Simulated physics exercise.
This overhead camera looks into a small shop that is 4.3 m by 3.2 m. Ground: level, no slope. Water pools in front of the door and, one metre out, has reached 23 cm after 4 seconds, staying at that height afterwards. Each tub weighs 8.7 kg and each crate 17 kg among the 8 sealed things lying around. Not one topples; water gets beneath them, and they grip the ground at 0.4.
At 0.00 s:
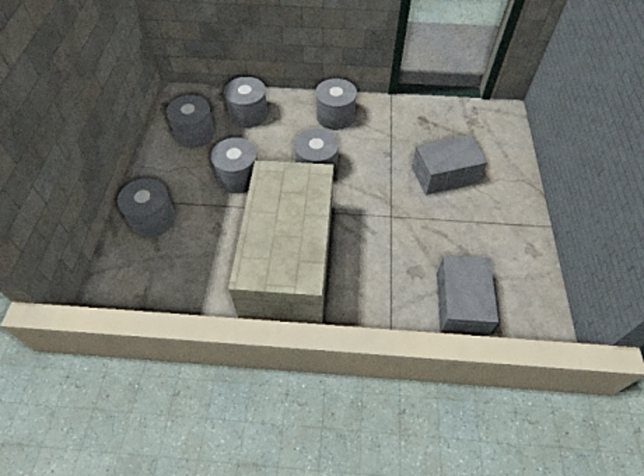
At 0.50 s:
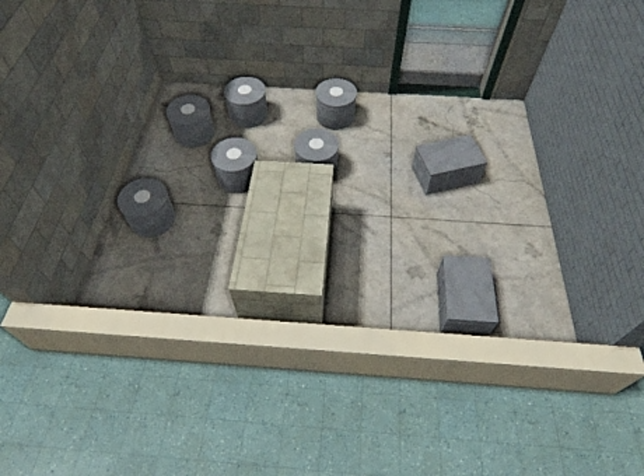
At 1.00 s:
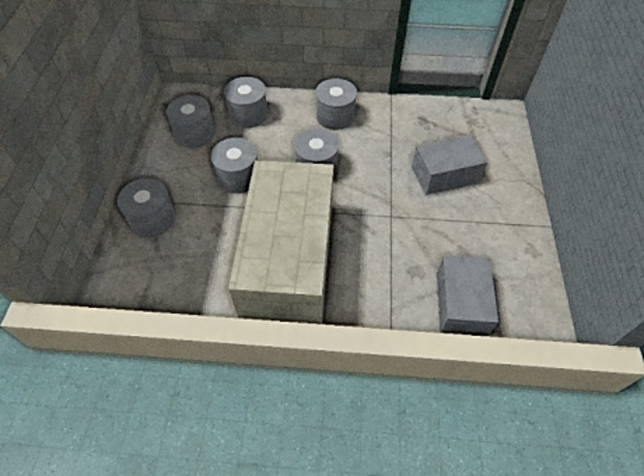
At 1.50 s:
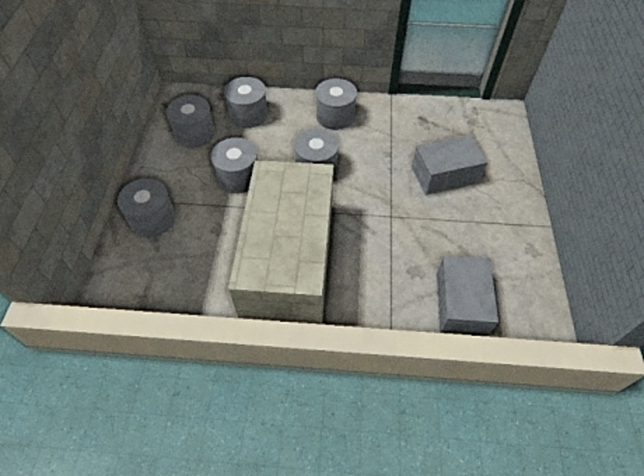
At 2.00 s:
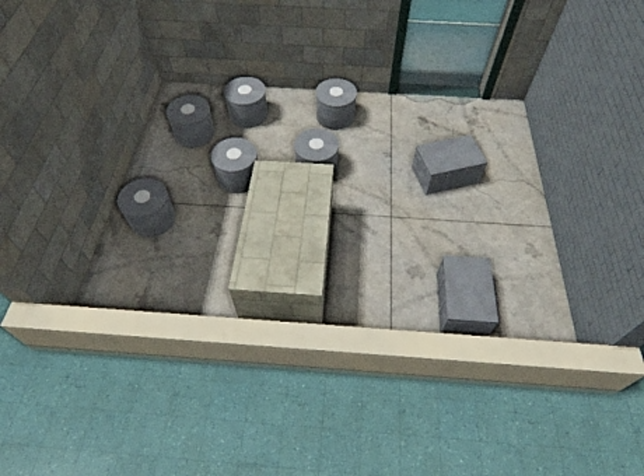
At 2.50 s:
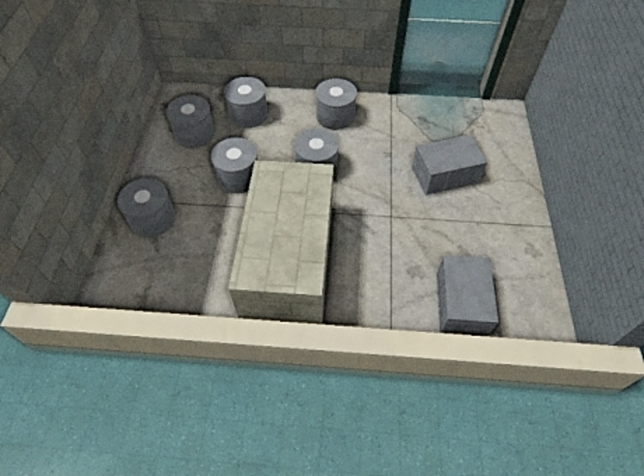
In a small walled shop seen from above, grey round tubs, two grey blocks and a long pale box stand motionless on a stone floor. Outside the low front wall, the pale ground turns teal under water, which then shows behind the back doorway and finally spreads in a small patch just inside it.
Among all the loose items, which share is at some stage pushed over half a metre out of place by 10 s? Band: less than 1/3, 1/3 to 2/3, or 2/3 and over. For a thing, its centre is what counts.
I'm guessing the result is some.
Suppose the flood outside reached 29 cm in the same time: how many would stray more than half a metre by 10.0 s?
I count 6 of them in that case.
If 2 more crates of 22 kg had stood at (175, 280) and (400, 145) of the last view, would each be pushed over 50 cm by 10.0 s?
Taking them in order, the first is below the threshold and the second is above the threshold.
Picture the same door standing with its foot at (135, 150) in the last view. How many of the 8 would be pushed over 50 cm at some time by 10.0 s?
Then 8 of them would.
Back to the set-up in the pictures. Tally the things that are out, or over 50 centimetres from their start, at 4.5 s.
0 in all.
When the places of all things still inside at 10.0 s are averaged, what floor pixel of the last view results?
Around (258, 174).
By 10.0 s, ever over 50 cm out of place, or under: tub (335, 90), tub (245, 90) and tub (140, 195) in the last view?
Within, within, within.
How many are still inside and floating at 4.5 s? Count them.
My tally comes to 0.
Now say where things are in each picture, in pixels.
In the first frame, a tub at (188, 109) rests on the ground; a tub at (336, 92) rests on the ground; water covers 0.0 m2; 0 of 8 have shifted.
In the second frame, a tub at (188, 109) rests on the ground; a tub at (336, 92), on the bottom; 0.0 m2 under water; 0 of 8 have shifted.
In the third frame, a tub at (188, 109), on the bottom; a tub at (336, 92), on the bottom; water covers 0.0 m2; 0 of 8 have shifted.
In the fourth frame, a tub at (188, 109), on the bottom; a tub at (336, 92) rests on the ground; water covers 0.0 m2; 0 of 8 have shifted.
In the fifth frame, a tub at (188, 109) rests on the ground; a tub at (336, 92) rests on the ground; water covers 0.0 m2; 0 of 8 have shifted.
In the sixth frame, a tub at (188, 109), on the bottom; a tub at (336, 92) rests on the ground; water covers 0.5 m2; 0 of 8 have shifted.
After 3.5 s 0 of 8 are over 50 cm from their spots; 0 afloat.
After 4.5 s 0 of 8 are over 50 cm from their spots; 0 afloat.
After 7.0 s 1 of 8 are over 50 cm from their spots; 2 afloat.
After 10.0 s 4 of 8 are over 50 cm from their spots, and 4 have been at some point; 3 afloat.
